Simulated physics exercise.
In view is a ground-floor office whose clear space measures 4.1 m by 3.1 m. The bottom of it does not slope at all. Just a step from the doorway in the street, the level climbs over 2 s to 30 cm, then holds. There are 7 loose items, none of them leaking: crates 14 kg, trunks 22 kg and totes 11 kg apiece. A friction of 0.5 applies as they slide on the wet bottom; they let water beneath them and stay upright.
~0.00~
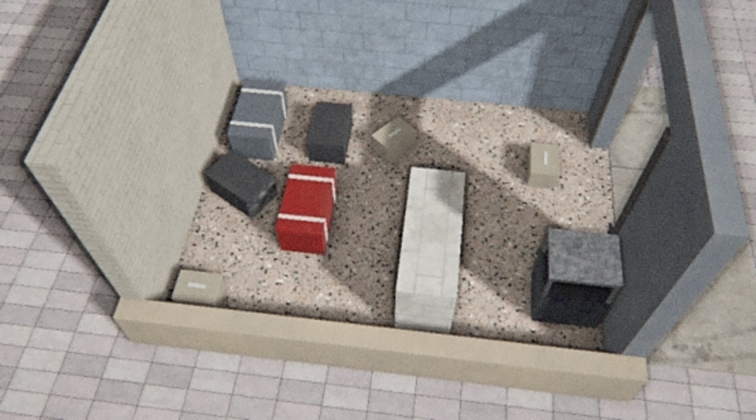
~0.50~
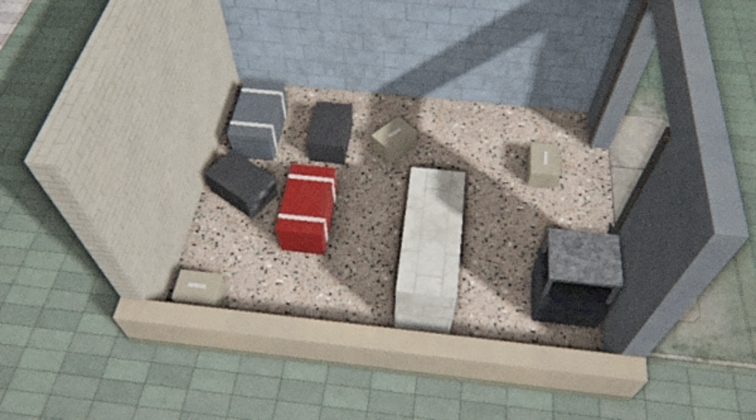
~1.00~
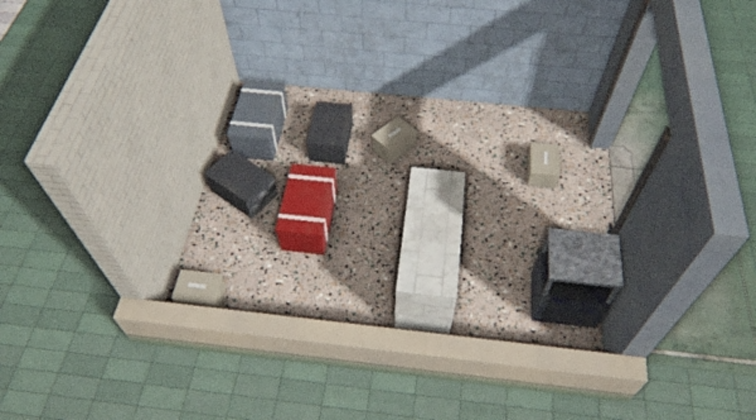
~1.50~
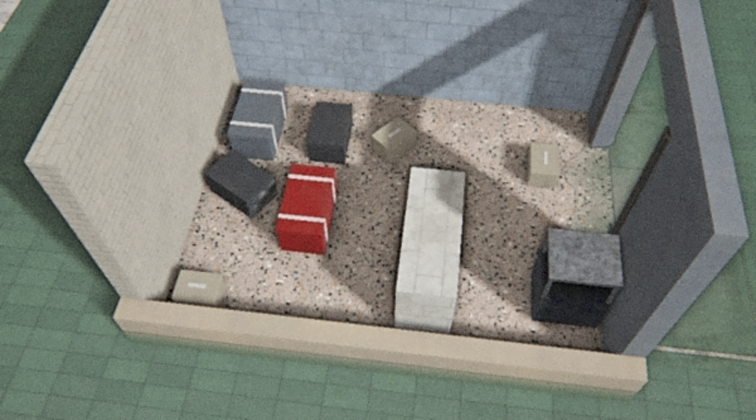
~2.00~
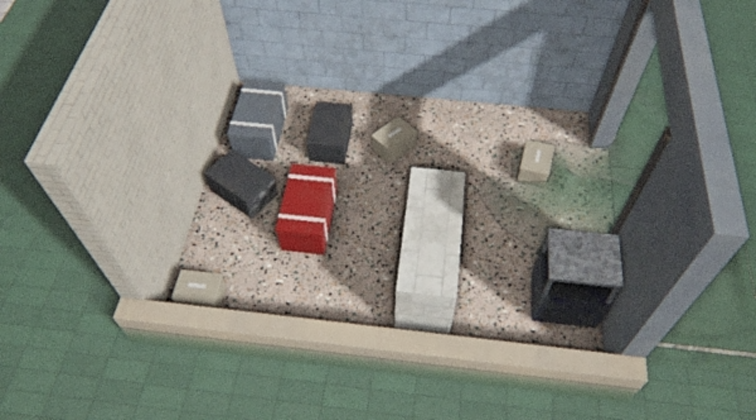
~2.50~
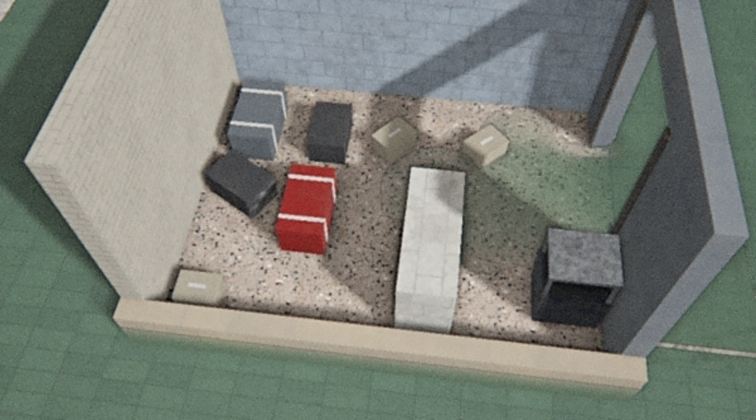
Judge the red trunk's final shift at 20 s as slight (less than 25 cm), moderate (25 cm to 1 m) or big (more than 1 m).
Looks like it will shift a fair bit.
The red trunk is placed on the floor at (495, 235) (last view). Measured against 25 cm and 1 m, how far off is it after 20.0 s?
Looks like it is pushed slightly.
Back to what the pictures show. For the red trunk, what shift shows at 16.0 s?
40 cm or so by then.
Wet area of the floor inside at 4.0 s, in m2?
I'd put it close to 10.0 m2.
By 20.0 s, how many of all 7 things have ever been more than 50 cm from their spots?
7.
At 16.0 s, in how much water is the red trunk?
25 cm, roughly.
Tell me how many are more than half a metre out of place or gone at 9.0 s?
My count gives 7.
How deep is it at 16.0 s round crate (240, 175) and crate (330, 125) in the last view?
Around 31 cm and 28 cm.
After 4.0 s the red trunk is near (273, 208), 0.3 m from its start, aground; 2 afloat.
After 9.0 s the red trunk is near (330, 131), 0.8 m from its start, afloat; 7 afloat.
After 16.0 s the red trunk is near (291, 217), 0.4 m from its start, afloat; 7 afloat.
After 20.0 s the red trunk is near (331, 150), 0.5 m from its start, afloat; 7 afloat.
